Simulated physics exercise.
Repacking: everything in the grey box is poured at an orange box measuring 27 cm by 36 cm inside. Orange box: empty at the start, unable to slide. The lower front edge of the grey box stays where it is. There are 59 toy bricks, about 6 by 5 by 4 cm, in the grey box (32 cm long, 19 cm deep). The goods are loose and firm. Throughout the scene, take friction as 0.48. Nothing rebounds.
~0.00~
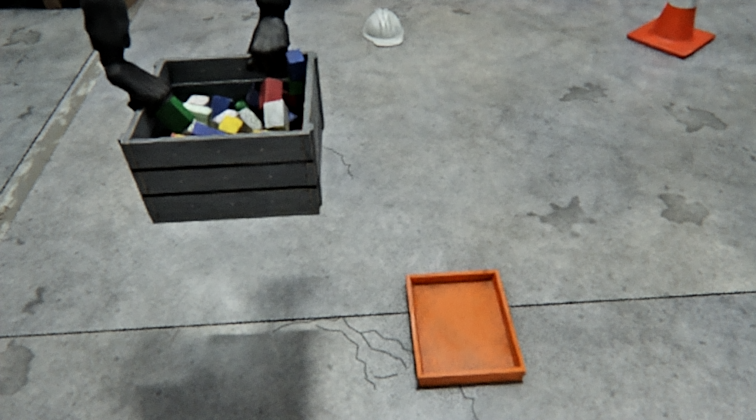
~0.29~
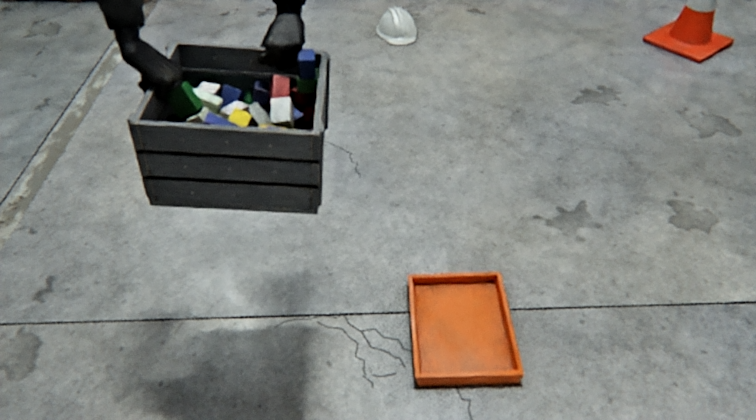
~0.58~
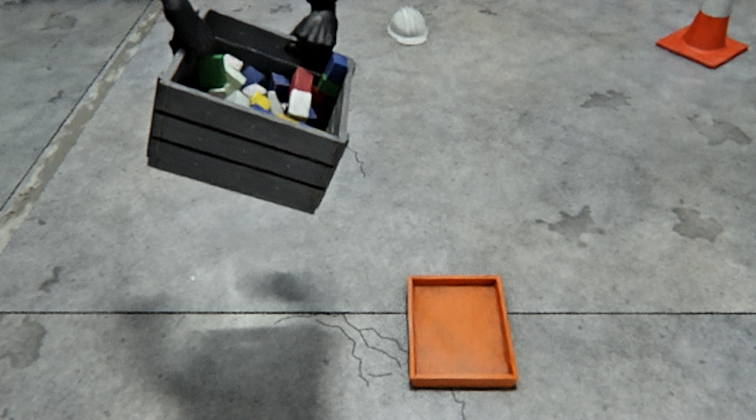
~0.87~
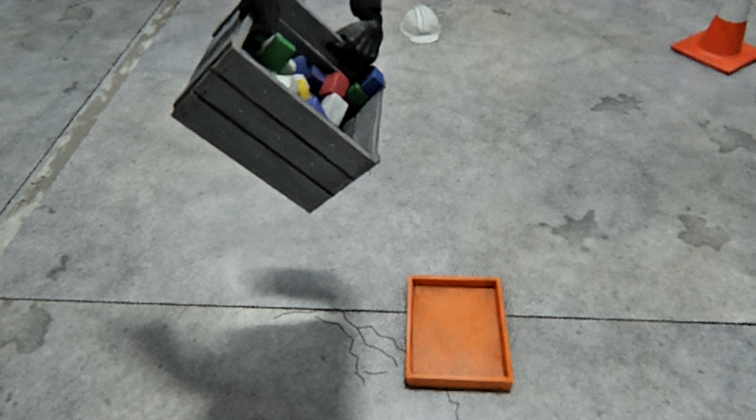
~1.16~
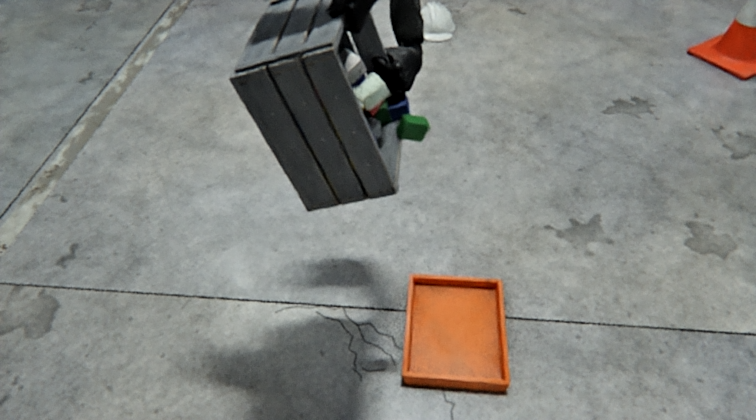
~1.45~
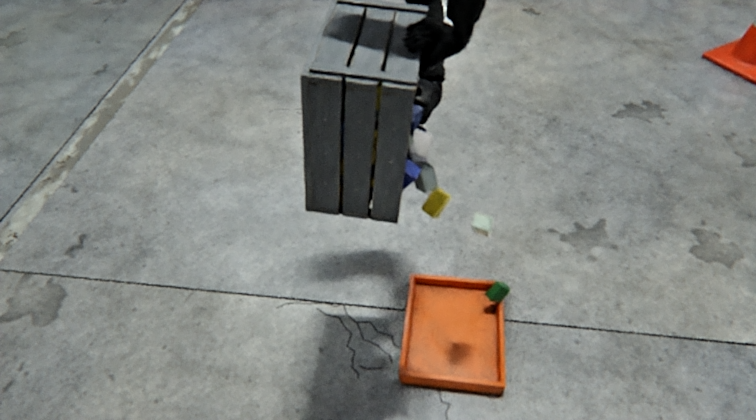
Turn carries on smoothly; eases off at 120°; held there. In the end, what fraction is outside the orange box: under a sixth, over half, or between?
One sixth up to one half of them finish outside the orange box.
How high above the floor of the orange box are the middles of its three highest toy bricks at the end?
Roughly 9 centimetres.
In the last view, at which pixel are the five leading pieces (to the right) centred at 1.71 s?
Near (503, 317) in pixels.
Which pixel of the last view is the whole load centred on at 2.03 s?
I'd put the middle close to (433, 224) in the last view.
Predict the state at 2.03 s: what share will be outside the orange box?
Around 5 per cent at that point.
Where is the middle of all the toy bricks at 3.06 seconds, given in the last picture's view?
Look near pixel (461, 330).
After 1.71 s, tilt 111°; 45 still in the grey box, 1 in the orange box, 3 outside the orange box and 10 in the air.
After 2.03 s, tilt 120°; 21 still in the grey box, 12 in the orange box, 4 outside the orange box and 22 in the air.
After 2.48 s, tilt 120°; 2 still in the grey box, 33 in the orange box, 16 outside the orange box and 8 in the air.
Outcome (at 3.06 s), 42 in the orange box and 17 outside the orange box. Asked share, 17 of 59, 29 per cent.
